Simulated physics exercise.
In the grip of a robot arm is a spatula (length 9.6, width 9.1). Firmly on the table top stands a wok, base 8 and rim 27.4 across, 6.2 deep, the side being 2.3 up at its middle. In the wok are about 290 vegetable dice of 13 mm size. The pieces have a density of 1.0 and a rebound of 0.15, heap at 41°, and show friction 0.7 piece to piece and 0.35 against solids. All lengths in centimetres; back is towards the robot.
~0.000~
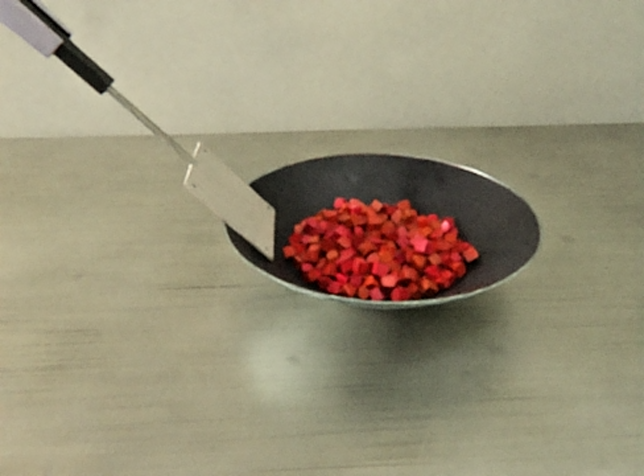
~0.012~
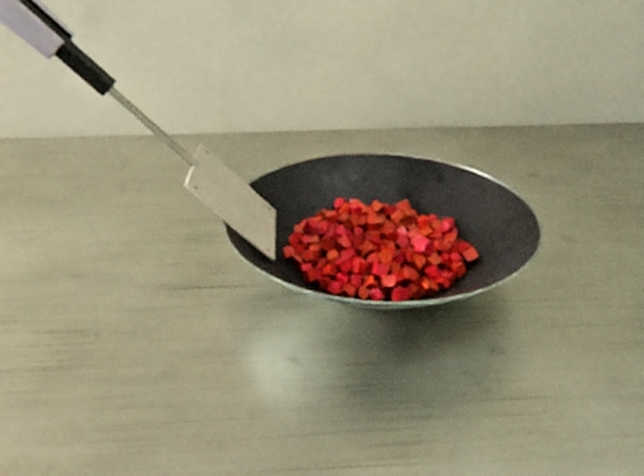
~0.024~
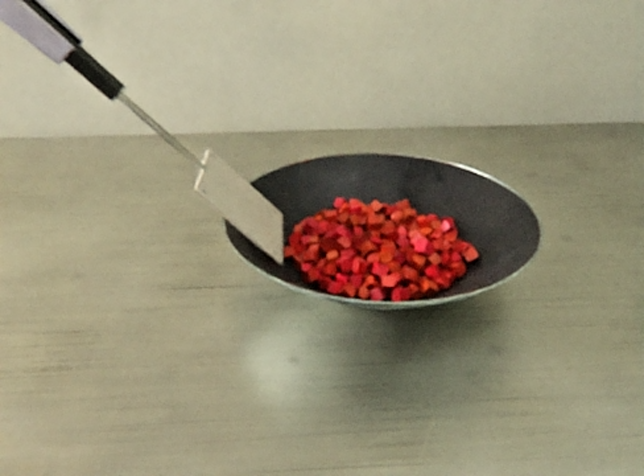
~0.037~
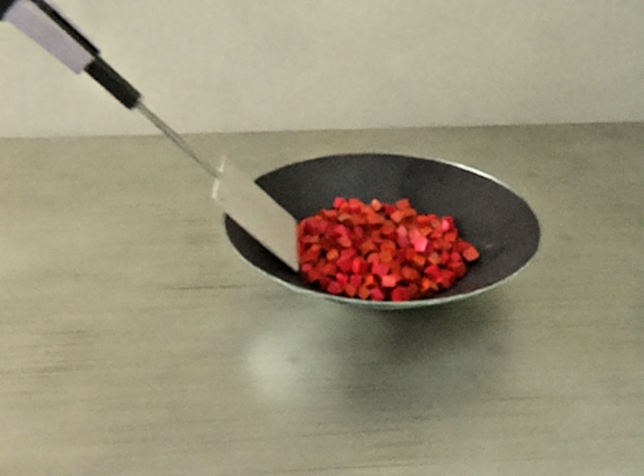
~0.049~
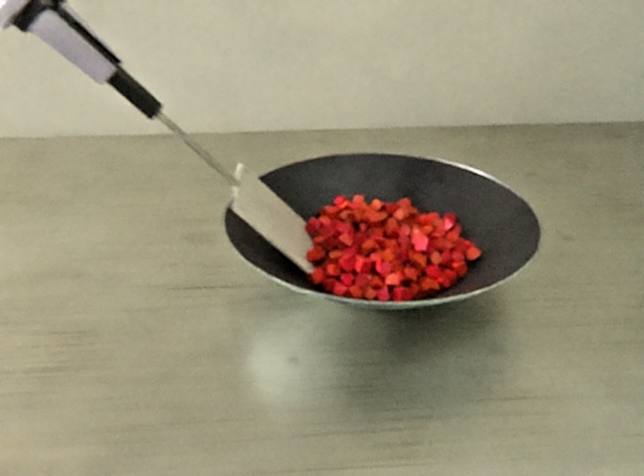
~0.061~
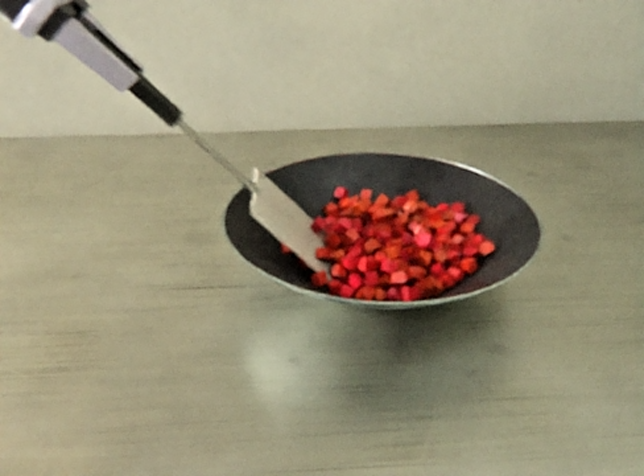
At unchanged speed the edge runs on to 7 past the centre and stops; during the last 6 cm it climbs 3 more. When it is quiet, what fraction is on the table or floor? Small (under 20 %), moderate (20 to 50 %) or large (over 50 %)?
Large.
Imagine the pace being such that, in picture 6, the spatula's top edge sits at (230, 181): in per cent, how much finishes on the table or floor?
Estimate: Close to 30 %.
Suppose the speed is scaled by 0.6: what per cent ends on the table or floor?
The share would be near 30 in a hundred.
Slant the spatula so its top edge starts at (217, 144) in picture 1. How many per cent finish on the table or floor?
Roughly 60%.
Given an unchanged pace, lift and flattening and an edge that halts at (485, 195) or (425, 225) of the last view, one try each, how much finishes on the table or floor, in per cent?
Try 1: Approx. 70 %; try 2: Approx. 35 %.
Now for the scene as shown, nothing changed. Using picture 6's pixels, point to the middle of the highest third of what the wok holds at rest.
The centre sits at about (454, 243).
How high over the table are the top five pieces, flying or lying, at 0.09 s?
They are some 7 cm up.
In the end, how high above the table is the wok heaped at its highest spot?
Roughly 5.5 centimetres.
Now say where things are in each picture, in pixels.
The first frame shows spatula top edge at (192, 162), sloping 48°; upper third of the load around (375, 240), from x 290 to 470, top at y 205; 286 in the wok.
The second frame shows spatula top edge at (193, 163), sloping 48°; upper third of the load around (375, 240), from x 290 to 470, top at y 205.
The third frame shows spatula top edge at (202, 167), sloping 48°; upper third of the load around (375, 240), from x 290 to 470, top at y 205.
The fourth frame shows spatula top edge at (218, 175), sloping 48°; upper third of the load around (377, 239), from x 295 to 470, top at y 205.
The fifth frame shows spatula top edge at (236, 183), sloping 48°; upper third of the load around (379, 238), from x 290 to 470, top at y 200.
The sixth frame shows spatula top edge at (254, 190), sloping 48°; upper third of the load around (396, 231), from x 290 to 485, top at y 195; 286 in the wok.
By 0.09 s, sloping 48°, highest piece 7 above the table; 286 in the wok.
By 0.12 s, sloping 48°, highest piece 9 above the table; 279 in the wok, 7 on the blade or in flight.
By 0.33 s, sloping 48°, highest piece 13 above the table; 106 in the wok, 98 on the table or floor, 82 on the blade or in flight.
By 1.38 s, sloping 48°, highest piece 7 above the table; 180 on the table or floor, 106 in the wok.
Final count, 180 on the table or floor, 106 in the wok. That is 63 % on the table or floor.
